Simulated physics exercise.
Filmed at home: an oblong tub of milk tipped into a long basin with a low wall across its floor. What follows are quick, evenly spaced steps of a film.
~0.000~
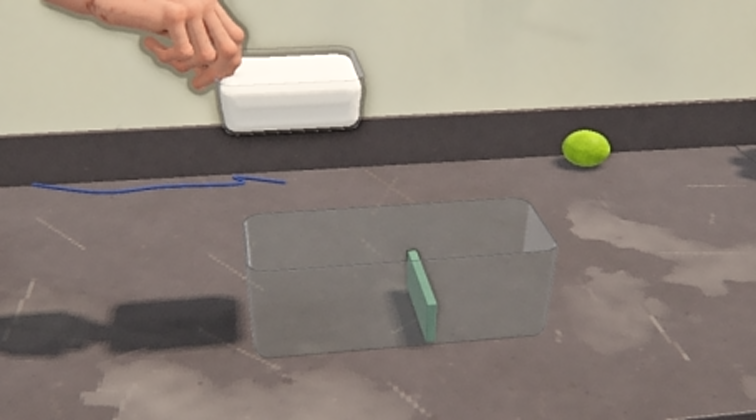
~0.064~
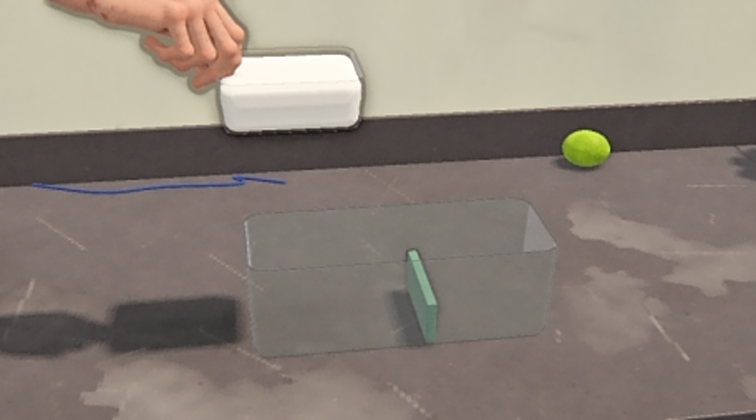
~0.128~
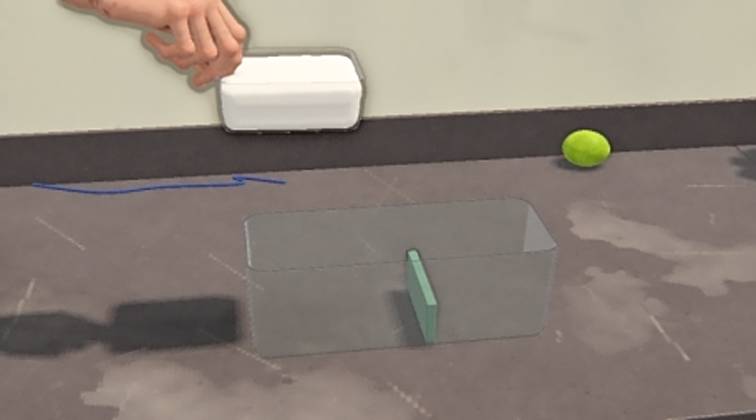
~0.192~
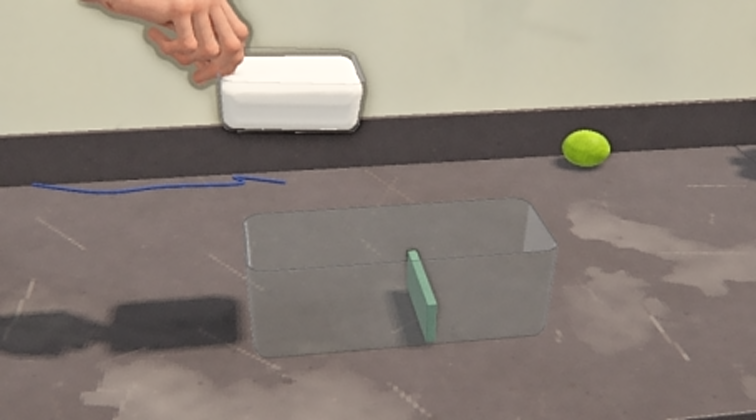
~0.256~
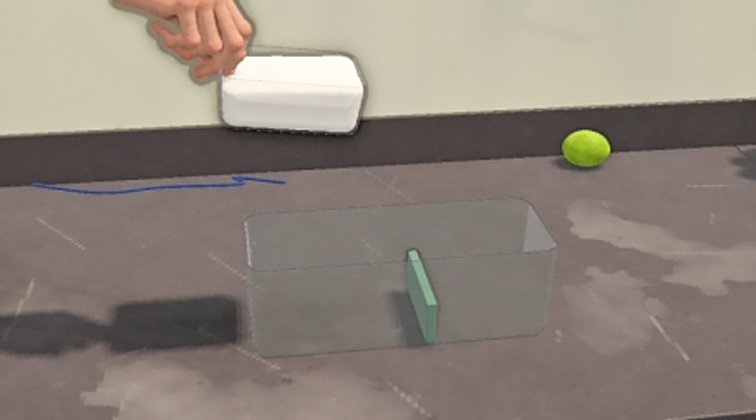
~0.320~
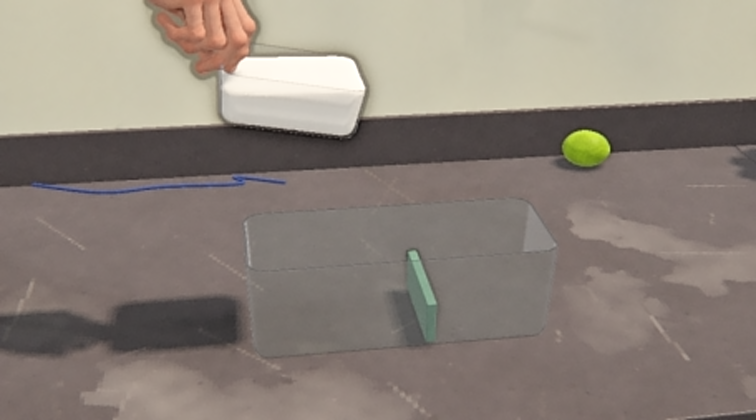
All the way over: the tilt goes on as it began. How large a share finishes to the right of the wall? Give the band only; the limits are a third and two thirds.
Lands in the middle band.
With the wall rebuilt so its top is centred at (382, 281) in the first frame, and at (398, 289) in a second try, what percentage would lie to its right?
Result: 70 % first, 65 % second.
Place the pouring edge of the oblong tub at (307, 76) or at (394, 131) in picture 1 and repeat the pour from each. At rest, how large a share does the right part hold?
5 % and 65 %.
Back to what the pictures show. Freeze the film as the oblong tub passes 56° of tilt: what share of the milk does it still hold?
Some 35 in a hundred has yet to spill out.
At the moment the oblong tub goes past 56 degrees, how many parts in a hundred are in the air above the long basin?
That comes to near 40 percent.
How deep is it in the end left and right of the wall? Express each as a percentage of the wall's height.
Near 20 in a hundred to the left, 40 to the right.
A moment on, the oblong tub is tipped part way and 36 per cent is still to pour, 5 is left of the wall and 16 right of it.
Next, the oblong tub is tipped on its side and 8 per cent is still to pour, 23 is left of the wall and 52 right of it.
Then the oblong tub is tipped on its side and 1 per cent is still to pour, 35 is left of the wall and 53 right of it.
Later the oblong tub is tipped on its side and 0 per cent is still to pour, 37 is left of the wall and 53 right of it.
In the end 37 per cent lies left of the wall, 53 right of it and 10 outside.
